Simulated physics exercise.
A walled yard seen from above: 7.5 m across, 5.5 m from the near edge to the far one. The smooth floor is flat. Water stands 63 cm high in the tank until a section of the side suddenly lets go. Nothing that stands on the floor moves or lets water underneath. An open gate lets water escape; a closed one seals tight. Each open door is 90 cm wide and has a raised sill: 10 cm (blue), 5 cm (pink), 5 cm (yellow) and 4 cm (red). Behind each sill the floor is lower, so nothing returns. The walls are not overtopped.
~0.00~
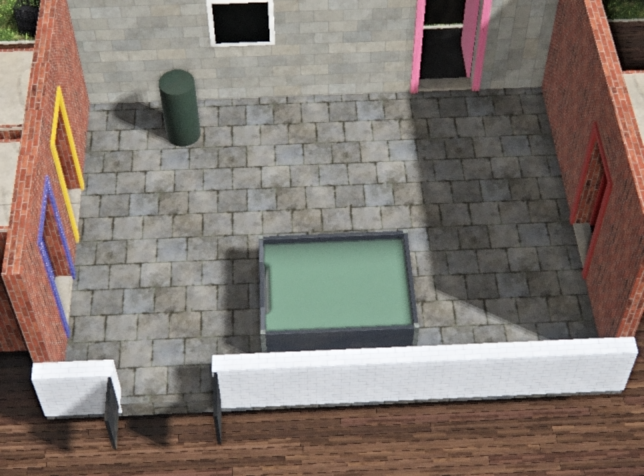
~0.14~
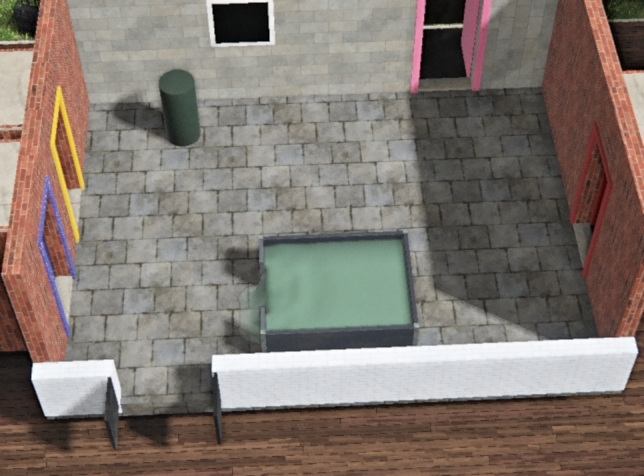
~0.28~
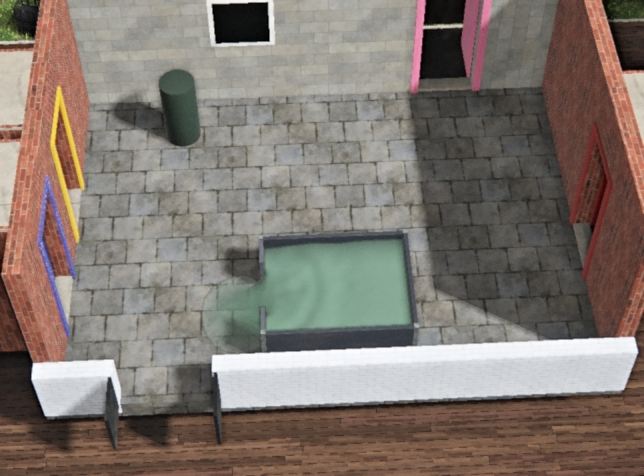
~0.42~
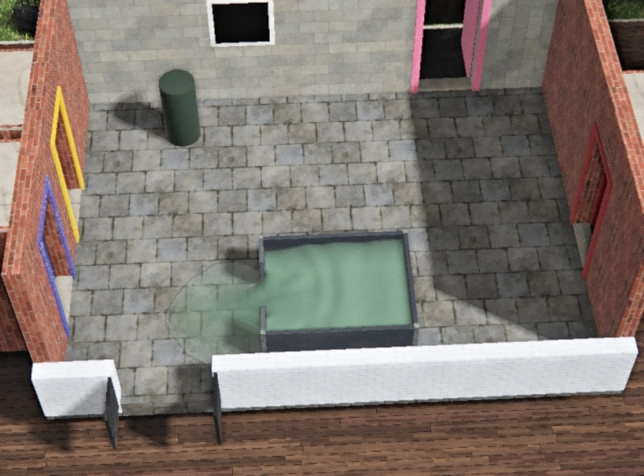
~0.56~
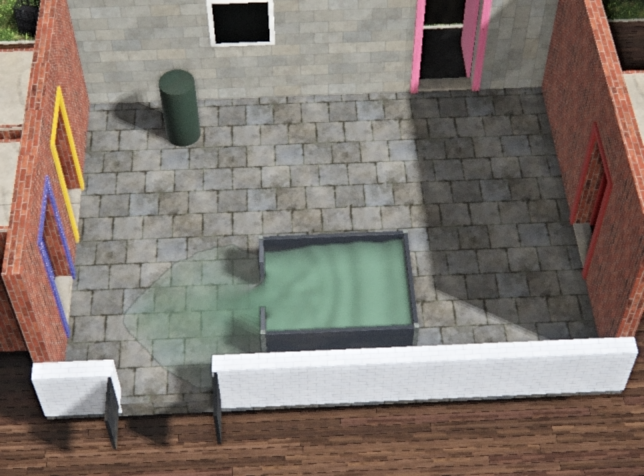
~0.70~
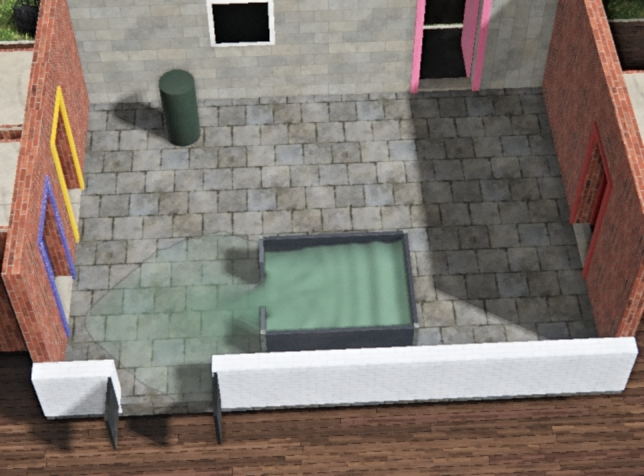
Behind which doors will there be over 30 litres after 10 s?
The water let in: At the blue door it passes the limit; at the pink door it does not reach the limit; at the yellow door it passes the limit; at the red door it does not reach the limit.
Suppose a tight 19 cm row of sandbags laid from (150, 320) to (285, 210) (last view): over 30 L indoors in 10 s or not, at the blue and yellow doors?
Against that limit: Blue not over, yellow under.
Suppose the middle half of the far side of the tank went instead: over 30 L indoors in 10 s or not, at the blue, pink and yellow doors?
Against that limit: Blue not over, pink over, yellow under.
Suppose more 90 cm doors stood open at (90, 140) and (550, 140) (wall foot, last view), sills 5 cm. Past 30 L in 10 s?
In turn: Over, not over.
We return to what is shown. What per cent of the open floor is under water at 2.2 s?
Some 25 per cent of it.
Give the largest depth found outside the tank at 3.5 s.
About 22 cm.
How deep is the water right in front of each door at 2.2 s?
In cm: Blue 24, pink 0, yellow 12, red 0.
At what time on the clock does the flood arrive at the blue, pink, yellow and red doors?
Arrival: Blue 0.8 s, pink 7.0 s, yellow 1.5 s, red not in the 10 s.
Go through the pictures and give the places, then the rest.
The tank at (336, 284) is whole and still, 63 cm deep, in the first picture.
The front is at (251, 290), 0.5 m from the gap at (266, 305); 0.2 m2 of floor is under water; 63 cm left at the back of the tank, in the second picture.
Water pours out at (266, 305) and has run 0.8 m, to (210, 301); typically 10 cm deep outside, 63 cm at the tank's back, in the third picture.
Water pours out at (266, 306) and has run 1.3 m, to (172, 320); typically 6 cm deep outside, 63 cm at the tank's back, in the fourth picture.
The front is at (134, 312), 1.9 m from the gap at (266, 305); 2.9 m2 of floor is under water; 62 cm left at the back of the tank, in the fifth picture.
Water pours out at (266, 305) and has run 2.4 m, to (95, 331); typically 4 cm deep outside, 55 cm at the tank's back, in the sixth picture.
After 1.4 s water covers 20 % of the floor and is deepest (36 cm) near (260, 317); blue door 17 cm at the sill, 22 L in, pink door not reached, yellow door not reached, red door not reached.
After 2.2 s water covers 25 % of the floor and is deepest (28 cm) near (63, 391); blue door 24 cm at the sill, 80 L in, pink door not reached, yellow door 12 cm at the sill, 10 L in, red door not reached.
After 3.5 s water covers 25 % of the floor and is deepest (22 cm) near (260, 317); blue door 17 cm at the sill, 148 L in, pink door not reached, yellow door 9 cm at the sill, 34 L in, red door not reached.
After 6.0 s water covers 40 % of the floor and is deepest (16 cm) near (91, 105); blue door 12 cm at the sill, 184 L in, pink door not reached, yellow door 7 cm at the sill, 48 L in, red door not reached.
After 10.0 s water covers 70 % of the floor and is deepest (9 cm) near (112, 113); blue door 7 cm at the sill, 186 L in, pink door 2 cm at the sill, 0 L in, yellow door 6 cm at the sill, 52 L in, red door not reached.
